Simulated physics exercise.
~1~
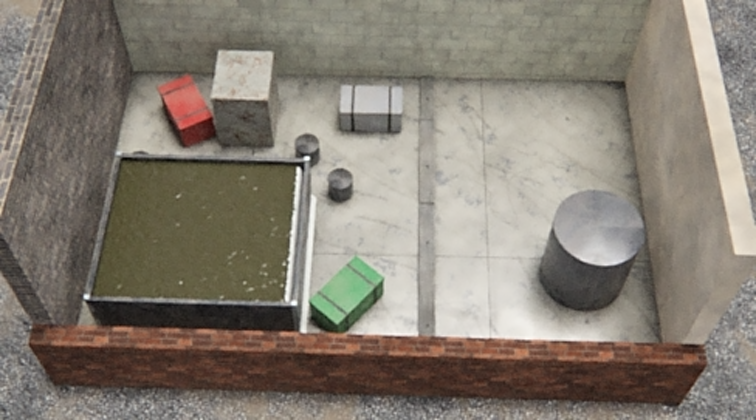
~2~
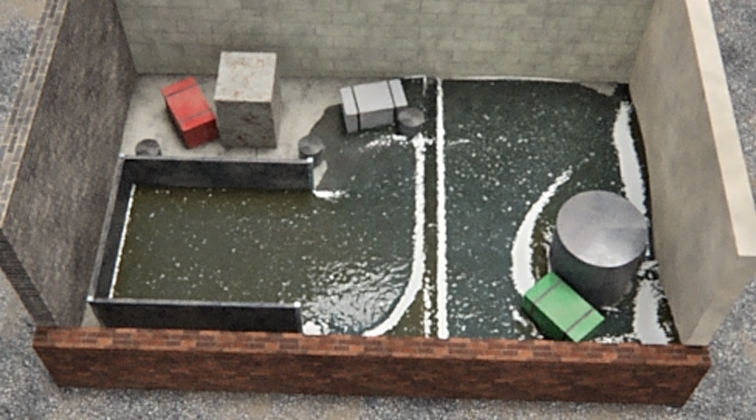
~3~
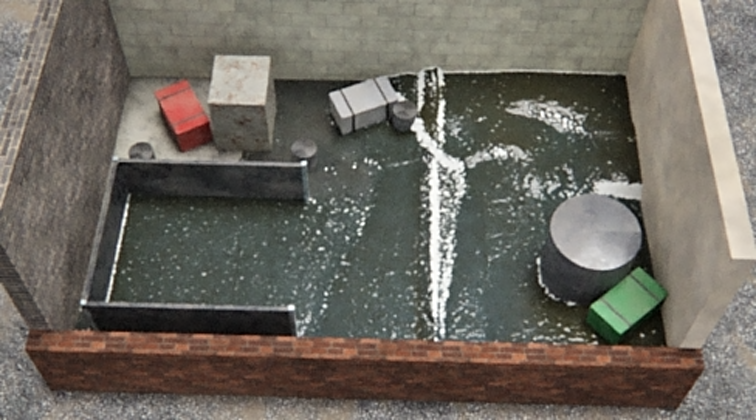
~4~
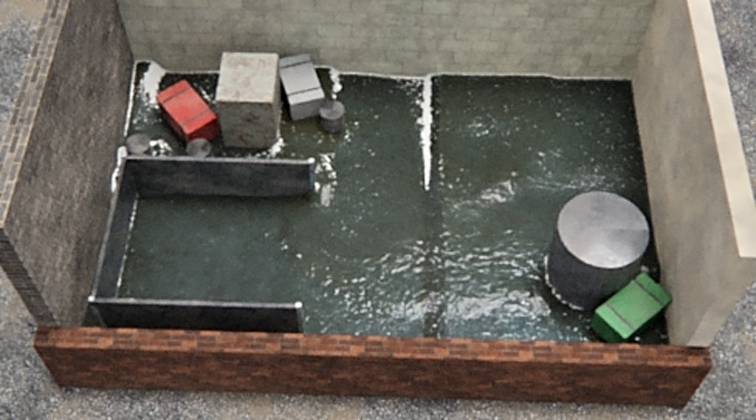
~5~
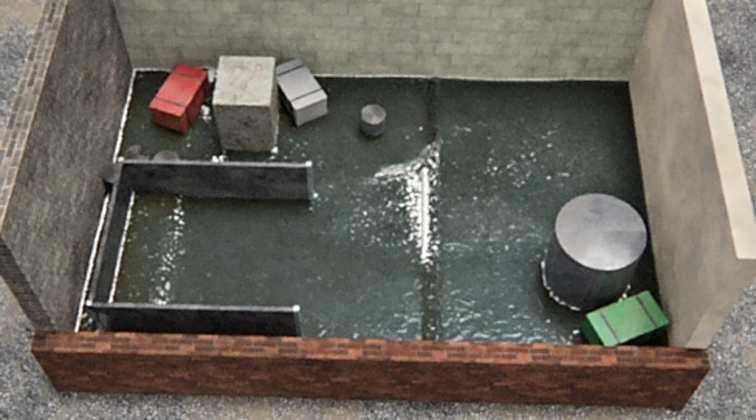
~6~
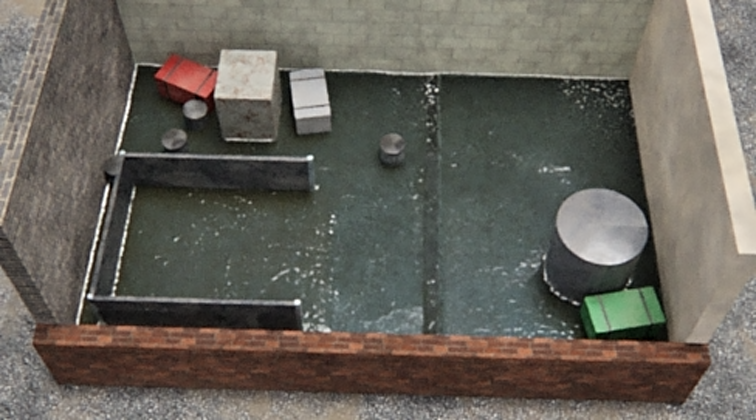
At first, a rectangular tank of murky water stands at the left of a walled compound, with red, grey and green trunks, a concrete block, small pails and a large metal cylinder around it. The tank's right side gives way, and water surges across the floor, sweeping the green trunk over the low kerb to the cylinder. Foaming waves rebound, and the green trunk slips into the near right corner. Water then spreads to the far left, shifting the grey trunk beside the block and floating the red one. Finally, the ripples ease, with the red trunk still left of the kerb.
